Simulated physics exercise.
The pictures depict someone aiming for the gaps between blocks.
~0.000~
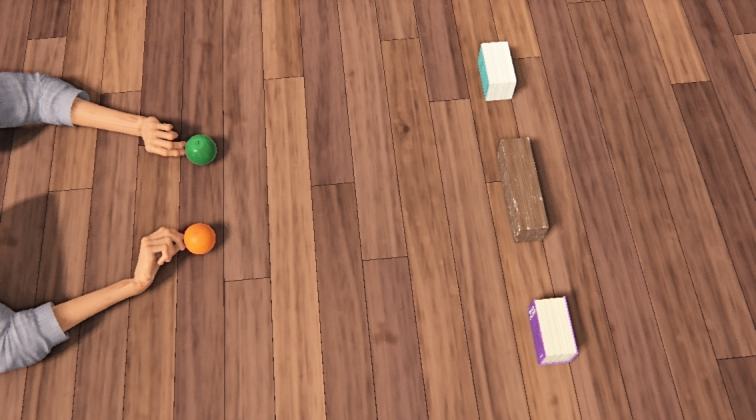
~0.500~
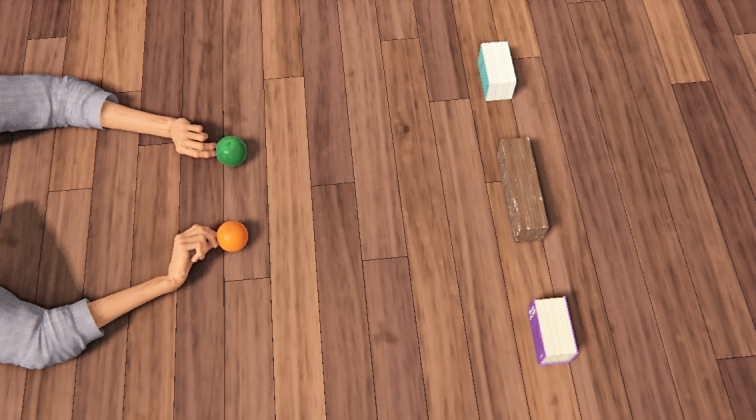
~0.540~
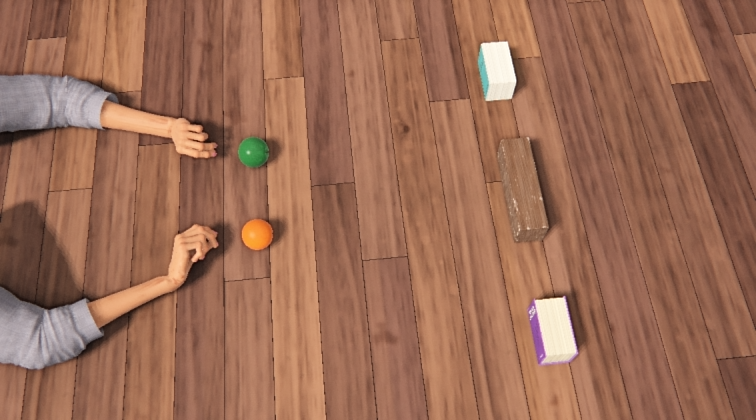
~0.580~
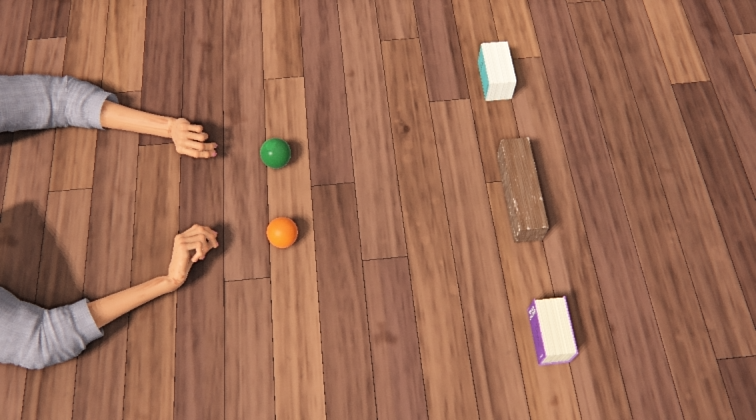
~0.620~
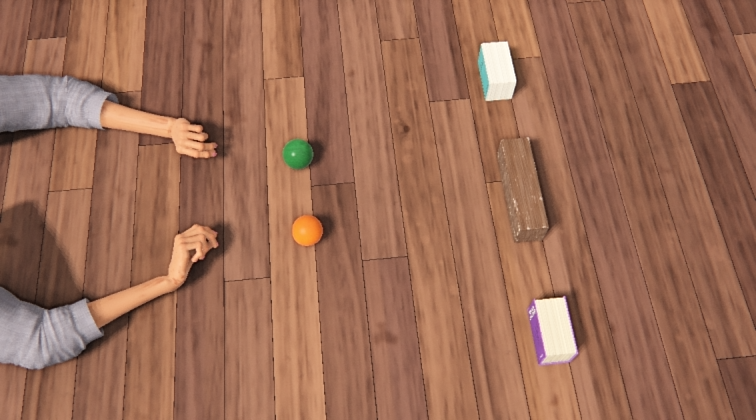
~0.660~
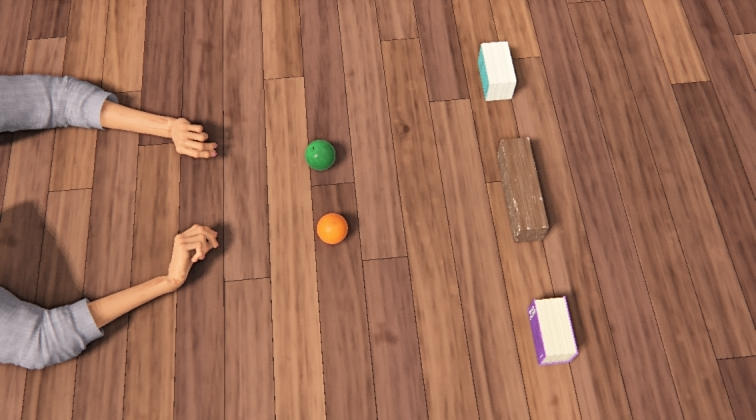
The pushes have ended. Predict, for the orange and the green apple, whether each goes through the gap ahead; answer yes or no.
Orange - no; green apple - no.
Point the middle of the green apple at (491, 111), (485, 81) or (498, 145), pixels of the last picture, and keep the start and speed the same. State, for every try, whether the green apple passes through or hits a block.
Try 1, it clears the blocks; try 2, it fails to get through; try 3, it fails to get through.
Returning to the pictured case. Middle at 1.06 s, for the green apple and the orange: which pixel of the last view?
In order: (474, 169) and (479, 218).
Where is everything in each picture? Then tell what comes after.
In the first picture, orange (200, 239) under the hand; green apple (201, 150) under the hand; brown block (522, 189).
In the second picture, orange (232, 236); green apple (231, 151).
In the third picture, orange (257, 235); green apple (253, 152).
In the fourth picture, orange (283, 233); green apple (276, 153).
In the fifth picture, orange (307, 231); green apple (298, 154).
In the sixth picture, orange (332, 229); green apple (320, 155); purple book (552, 331).
After 1.06 s, orange coming back near (479, 218); green apple coming back near (474, 169).
By the end (2.3 s), the orange is stopped; the green apple is stopped.
